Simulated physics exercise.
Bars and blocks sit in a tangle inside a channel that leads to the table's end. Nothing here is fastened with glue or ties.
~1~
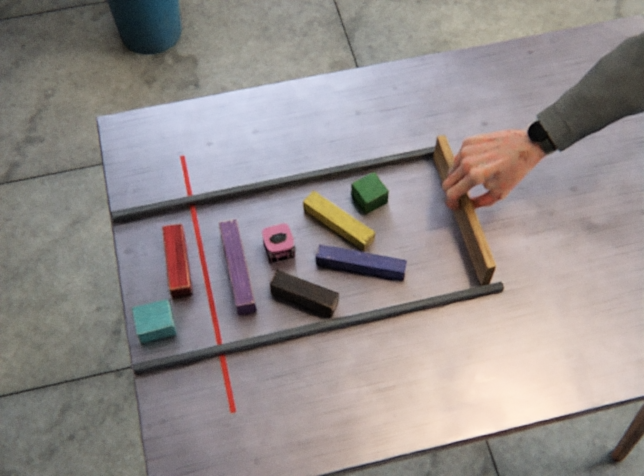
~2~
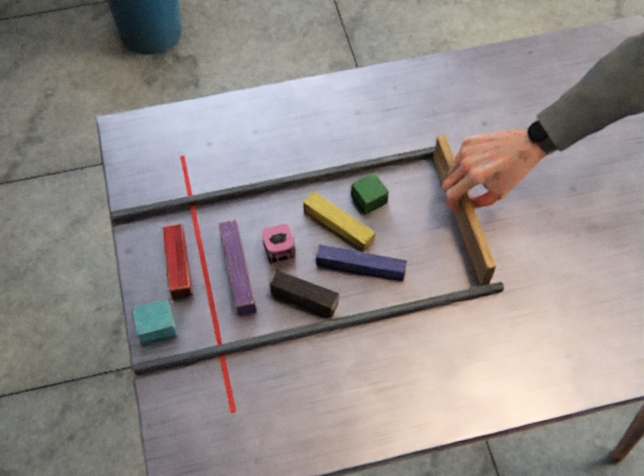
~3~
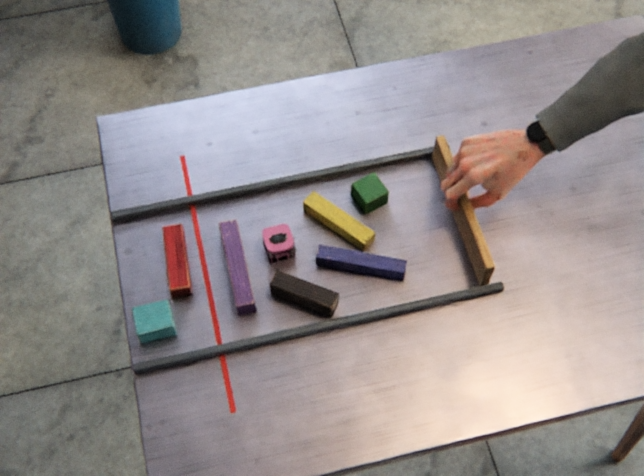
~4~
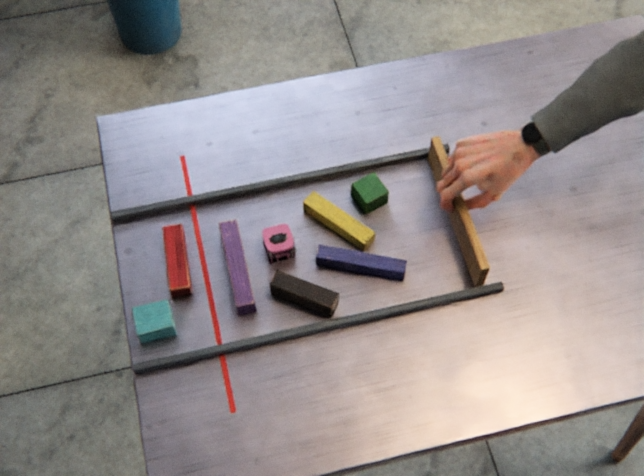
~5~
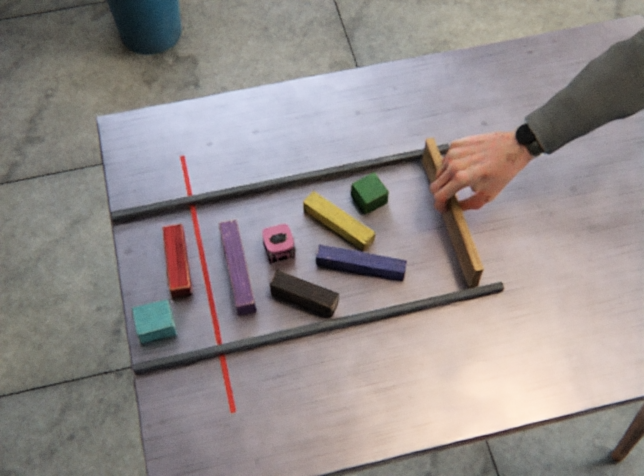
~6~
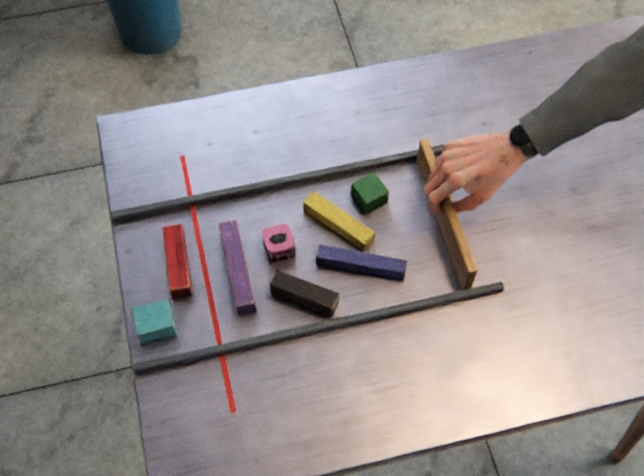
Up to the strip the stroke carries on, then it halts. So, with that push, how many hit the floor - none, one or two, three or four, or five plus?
I predict the tally of drops will be under three but above nought.
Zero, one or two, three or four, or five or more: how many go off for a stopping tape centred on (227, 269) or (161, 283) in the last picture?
The falls would be not one; three or four.
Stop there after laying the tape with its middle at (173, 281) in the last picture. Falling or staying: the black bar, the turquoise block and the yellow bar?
Lab note - black bar not toppled, turquoise block toppled, yellow bar not toppled.
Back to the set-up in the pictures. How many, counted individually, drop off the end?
In all, 1 of them.
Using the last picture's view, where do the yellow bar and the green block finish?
Answer: First (174, 260), after that (182, 227).
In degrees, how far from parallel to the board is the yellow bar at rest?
The angle is some 30°.
Soon after, none off yet; turquoise block at rest near (154, 321); red stick at rest near (177, 260); purple bar at rest near (237, 267).
At rest, the number that fall off is one or two; fallen, red stick.
